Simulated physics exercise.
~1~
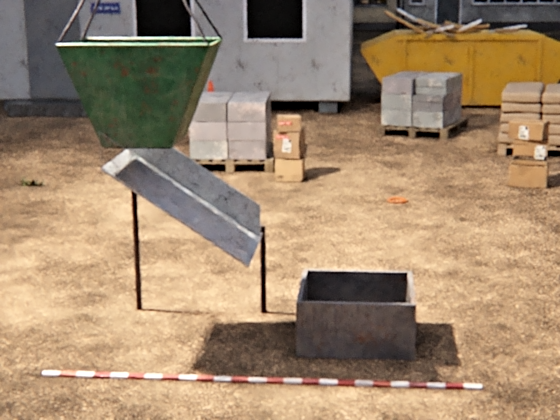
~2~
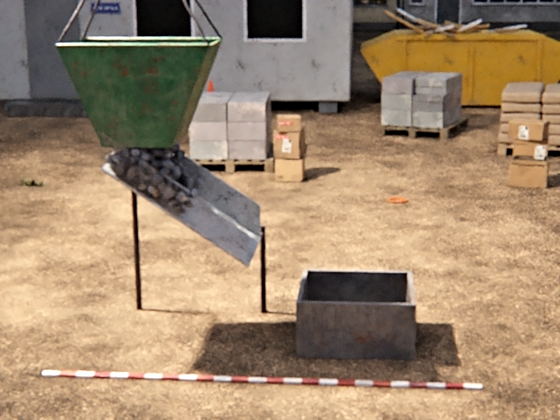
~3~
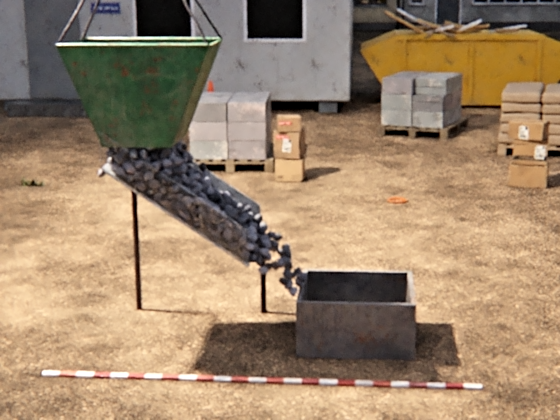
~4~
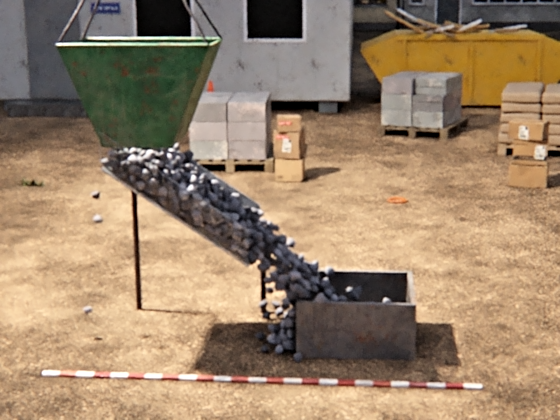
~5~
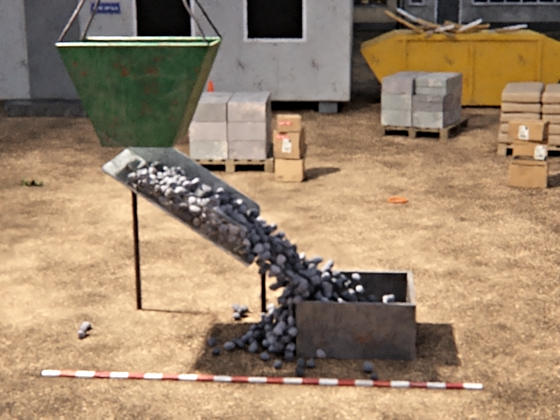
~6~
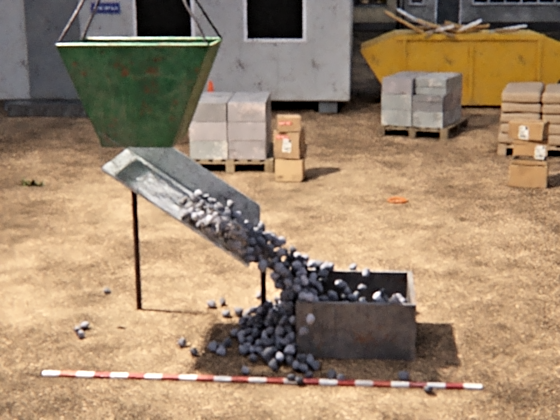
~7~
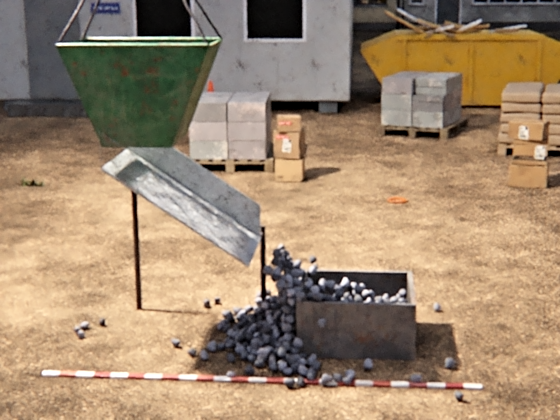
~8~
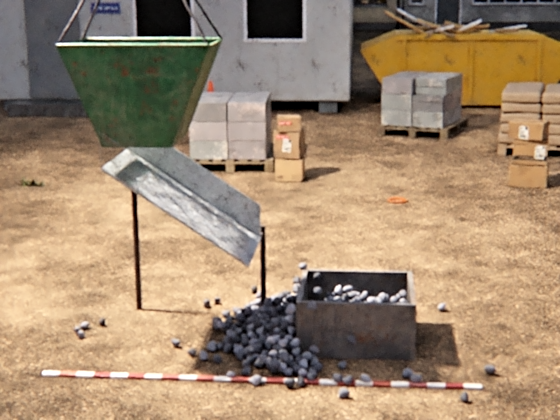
In this clip, round gray stones drop from a hanging green hopper onto a sloping steel chute and slide down to the right toward an open bin, until the chute is empty and the stones lie partly in the bin and partly heaped on the ground to its left, with a few scattered around.
